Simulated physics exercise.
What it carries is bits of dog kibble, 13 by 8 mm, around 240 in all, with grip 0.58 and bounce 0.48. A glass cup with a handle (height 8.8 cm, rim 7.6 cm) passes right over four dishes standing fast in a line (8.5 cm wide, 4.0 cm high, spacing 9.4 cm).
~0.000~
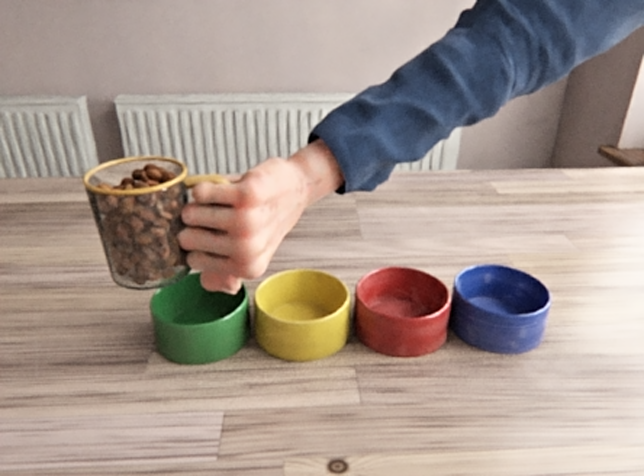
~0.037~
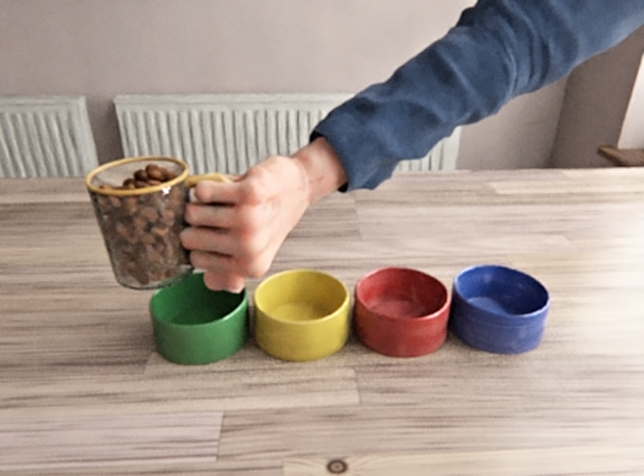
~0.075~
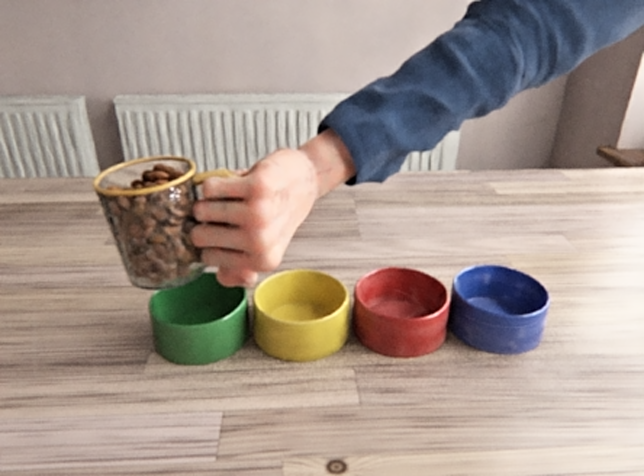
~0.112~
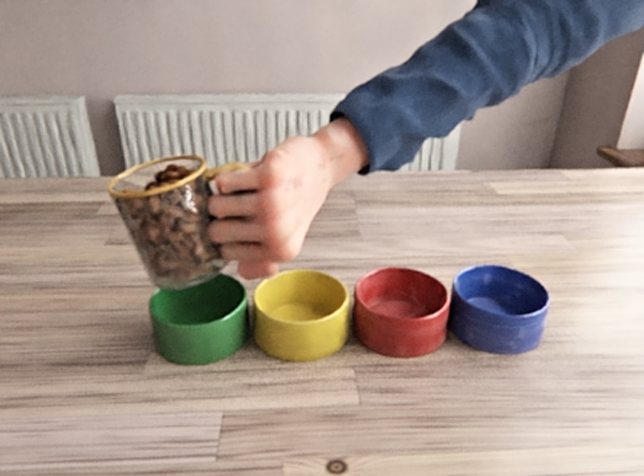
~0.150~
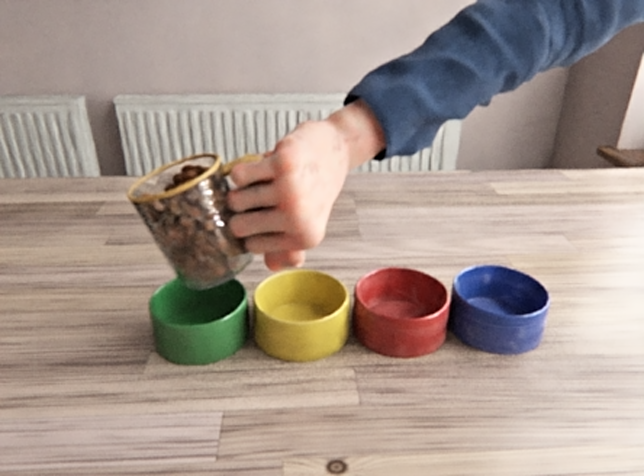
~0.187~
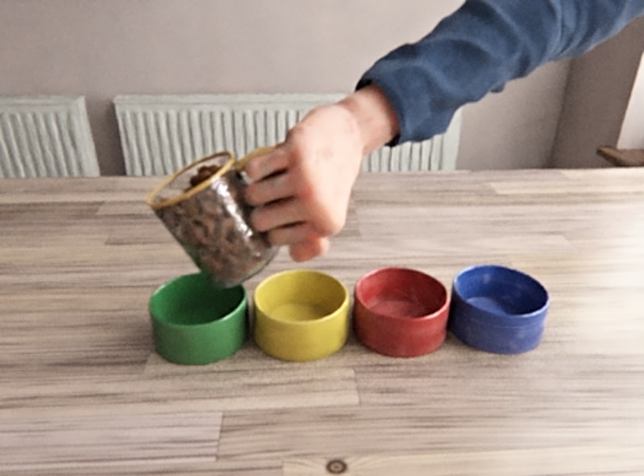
On a wooden table with green, yellow, red and blue dishes in a row, a hand held a glass cup of brown pieces above the left end, then moved it slightly right while tilting it leftward.
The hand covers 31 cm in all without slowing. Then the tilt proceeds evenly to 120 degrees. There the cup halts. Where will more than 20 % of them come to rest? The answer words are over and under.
Red dish: Over. Blue dish: Under. Green dish: Under. Yellow dish: Under. Counter: Over.
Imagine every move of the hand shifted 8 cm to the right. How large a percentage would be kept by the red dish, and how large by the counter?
Shares in that case - red 0 / counter 20.
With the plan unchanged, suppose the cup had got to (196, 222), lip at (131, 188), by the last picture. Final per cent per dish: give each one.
Dish by dish: Red 60 per cent, blue 10 per cent, green 0 per cent, yellow 0 per cent.
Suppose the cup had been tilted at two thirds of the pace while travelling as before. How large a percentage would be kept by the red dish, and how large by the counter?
In that case the red dish gets 60 and the counter gets 30.
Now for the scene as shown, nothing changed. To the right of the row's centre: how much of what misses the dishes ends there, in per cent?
Around 100 per cent of it.
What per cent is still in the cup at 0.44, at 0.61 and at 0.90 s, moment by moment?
Series: 100 / 85 / 50 per cent.
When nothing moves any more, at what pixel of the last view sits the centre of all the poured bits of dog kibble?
After settling, the middle sits near (421, 314).
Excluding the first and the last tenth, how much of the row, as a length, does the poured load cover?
I'd put it at close to 9 cm.
Then, at 0.44 s, tilt 75 degrees; cup holds 100 %.
After 0.61 s, tilt 108 degrees; cup holds 85 %, red 10 %.
After 0.90 s, tilt 120 degrees; cup holds 50 %, red 30 %, blue 5 %.
At rest (2.0 s), red 55 %, blue 10 %, green 0 %, yellow 0 %, counter 35 %.
